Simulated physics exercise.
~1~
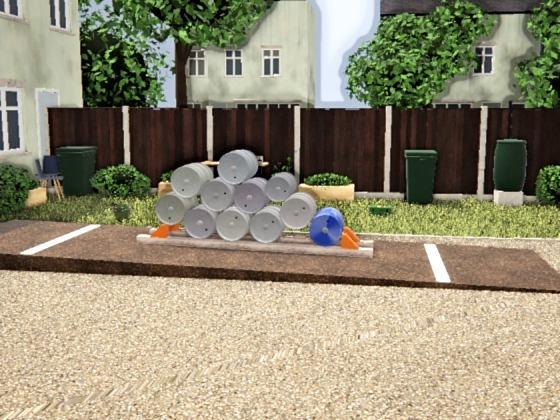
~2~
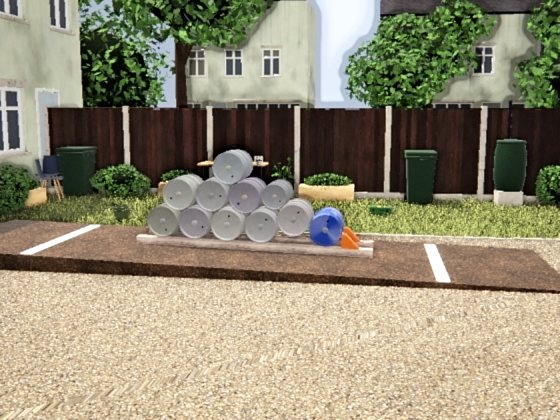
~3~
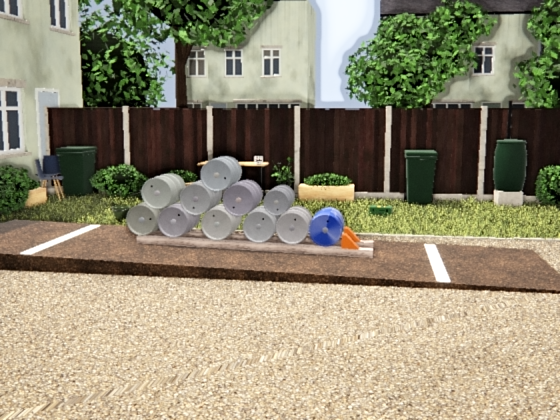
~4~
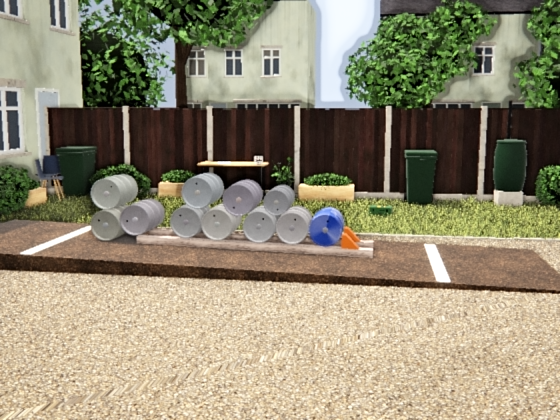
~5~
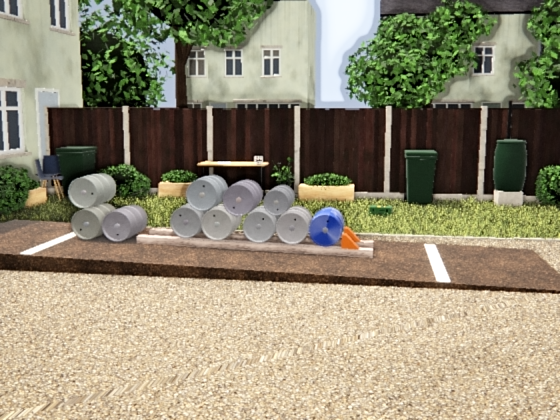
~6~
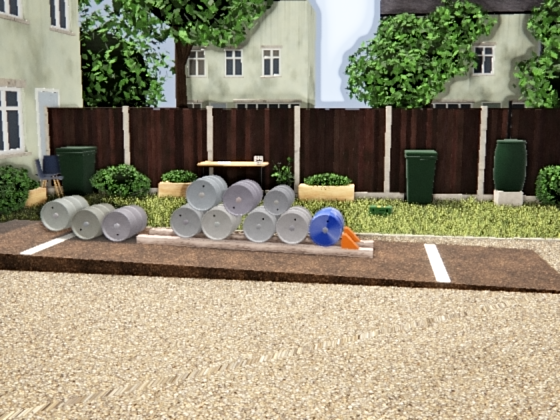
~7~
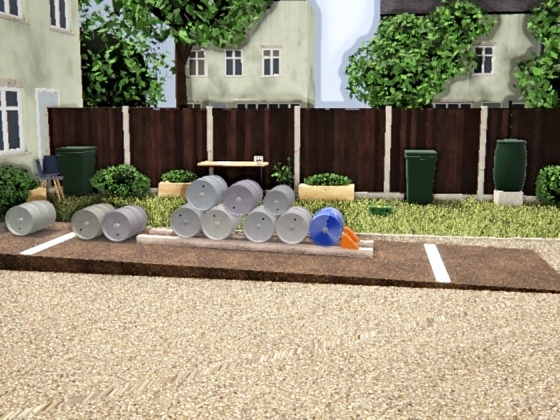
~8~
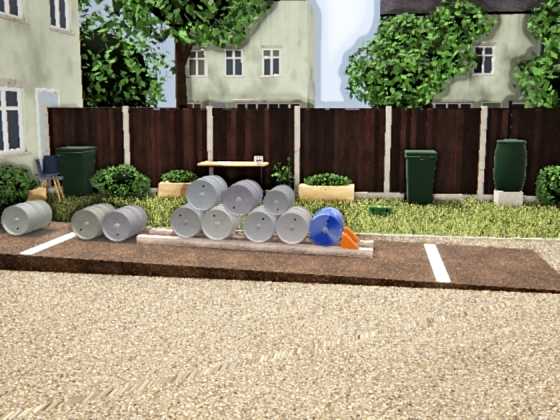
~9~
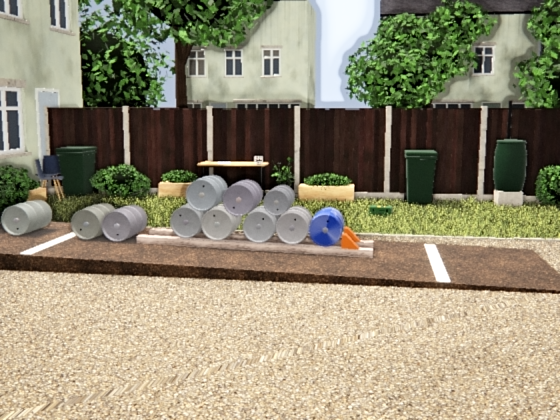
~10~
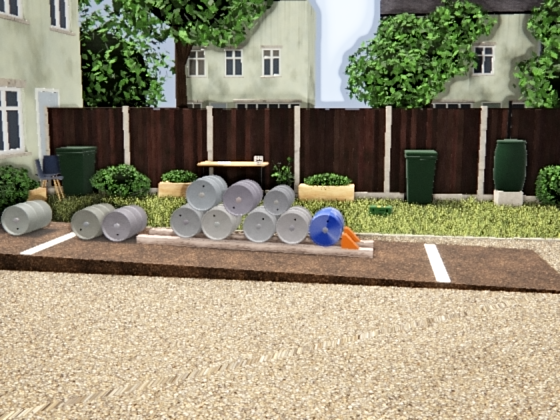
The clip shows a stack of grey kegs and one blue keg on bearers between orange chocks. The left chock disappears and the pile slumps leftward, three grey kegs rolling off, one past the left white line, while the blue keg stays by the right chock and everything settles.
